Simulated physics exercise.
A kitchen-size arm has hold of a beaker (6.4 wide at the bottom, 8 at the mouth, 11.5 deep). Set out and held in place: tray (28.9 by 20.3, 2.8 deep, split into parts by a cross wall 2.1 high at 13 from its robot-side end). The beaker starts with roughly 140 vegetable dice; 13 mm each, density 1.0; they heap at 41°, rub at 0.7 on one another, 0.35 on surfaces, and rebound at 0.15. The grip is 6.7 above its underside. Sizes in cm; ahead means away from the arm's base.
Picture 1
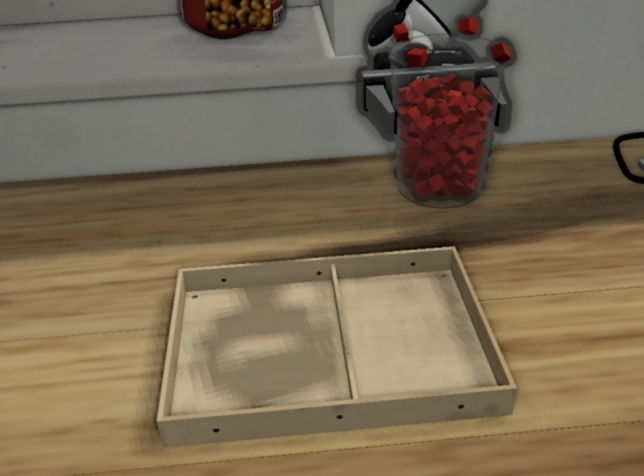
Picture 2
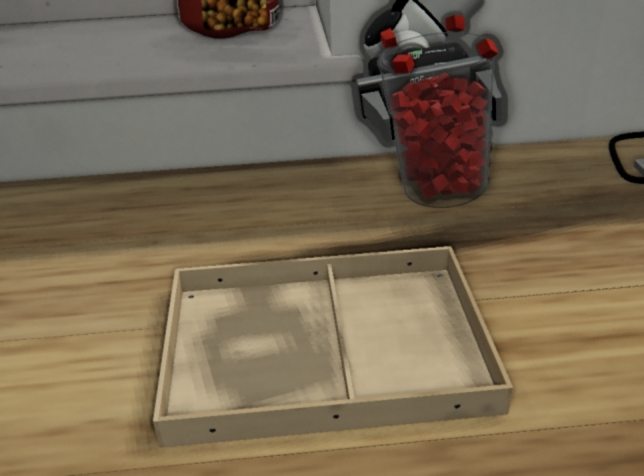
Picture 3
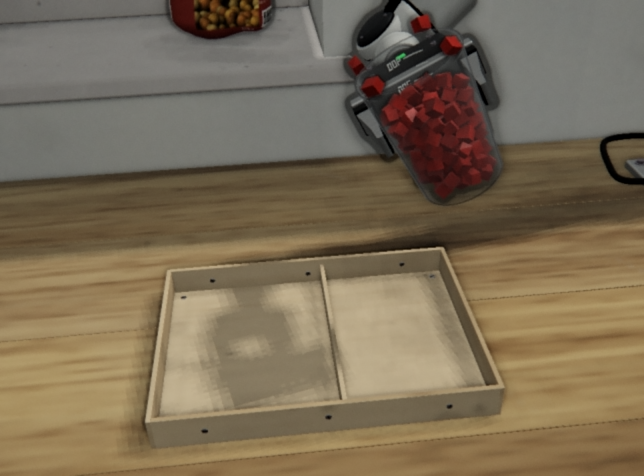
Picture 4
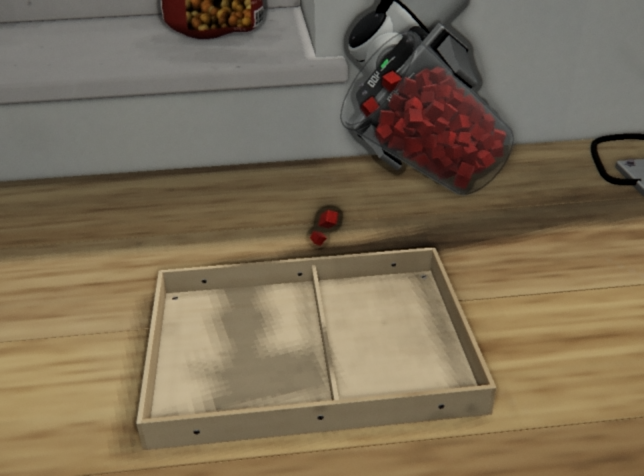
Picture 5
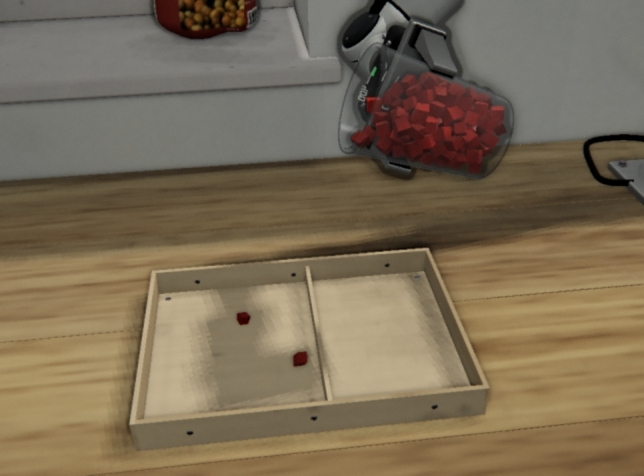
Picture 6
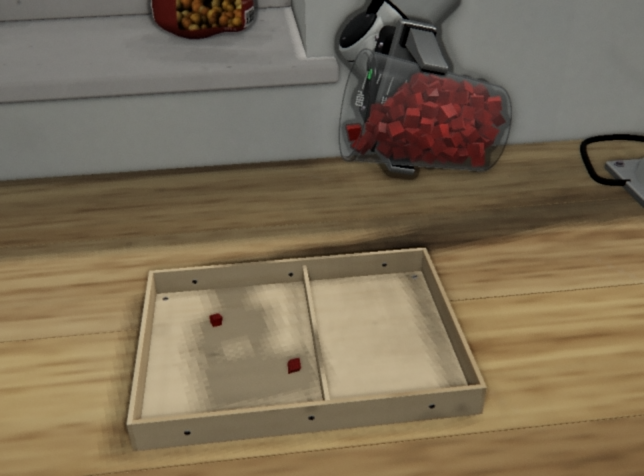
A gripper tilts a clear beaker of red cubes, and two drop into a divided tray.
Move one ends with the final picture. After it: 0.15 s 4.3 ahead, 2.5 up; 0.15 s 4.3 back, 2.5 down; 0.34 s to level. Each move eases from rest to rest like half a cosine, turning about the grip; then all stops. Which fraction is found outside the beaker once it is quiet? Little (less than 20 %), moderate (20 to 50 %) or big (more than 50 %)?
Answer: Moderate; 20 to 50 % of the vegetable dice finish outside the beaker.
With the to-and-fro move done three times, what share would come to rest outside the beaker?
It would be near 65 per cent.
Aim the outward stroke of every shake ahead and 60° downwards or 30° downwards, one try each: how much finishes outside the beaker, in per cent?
Some 5 and 5 per cent.
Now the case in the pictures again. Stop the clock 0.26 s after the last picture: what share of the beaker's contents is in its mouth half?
Some 80 per cent.
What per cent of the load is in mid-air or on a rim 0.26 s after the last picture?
About 7 per cent.
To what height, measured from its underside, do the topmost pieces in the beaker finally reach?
Some 8.5 cm.
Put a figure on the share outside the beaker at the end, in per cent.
About 30 per cent.
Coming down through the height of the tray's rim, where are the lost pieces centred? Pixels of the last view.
Around (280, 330).
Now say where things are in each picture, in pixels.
In the first frame, beaker middle at (443, 125), level; upper third of the load around (446, 105), from x 400 to 500, top at y 25; 139 in the beaker.
In the second frame, beaker middle at (441, 125), tilted 7° forward; upper third of the load around (445, 104), from x 390 to 485, top at y 25.
In the third frame, beaker middle at (437, 124), tilted 26° forward; upper third of the load around (437, 106), from x 355 to 490, top at y 25; 138 in the beaker, 1 in flight or on a rim.
In the fourth frame, beaker middle at (433, 122), tilted 50° forward; upper third of the load around (436, 106), from x 320 to 500, top at y 75; 137 in the beaker, 2 in flight or on a rim.
In the fifth frame, beaker middle at (428, 119), tilted 69° forward; upper third of the load around (433, 104), from x 245 to 500, top at y 80; 137 in the beaker, 2 in the far-side part.
In the sixth frame, beaker middle at (426, 118), tilted 76° forward; upper third of the load around (435, 102), from x 215 to 495, top at y 80; 137 in the beaker, 2 in the far-side part.
Then, 0.26 s after the last picture, tilted 76° forward, highest piece 26 above the table; 127 in the beaker, 2 in the far-side part, 10 in flight or on a rim.
Then, 0.51 s after the last picture, tilted 24° forward, highest piece 27 above the table; 100 in the beaker, 33 in the far-side part, 5 in the robot-side part, 1 in flight or on a rim.
Then, 0.84 s after the last picture, level, highest piece 25 above the table; 100 in the beaker, 34 in the far-side part, 5 in the robot-side part.
Then, 1.89 s after the last picture, level, highest piece 25 above the table; 100 in the beaker, 34 in the far-side part, 5 in the robot-side part.
Final count, 100 in the beaker, 34 in the far-side part, 5 in the robot-side part. That is 28 % outside the beaker.
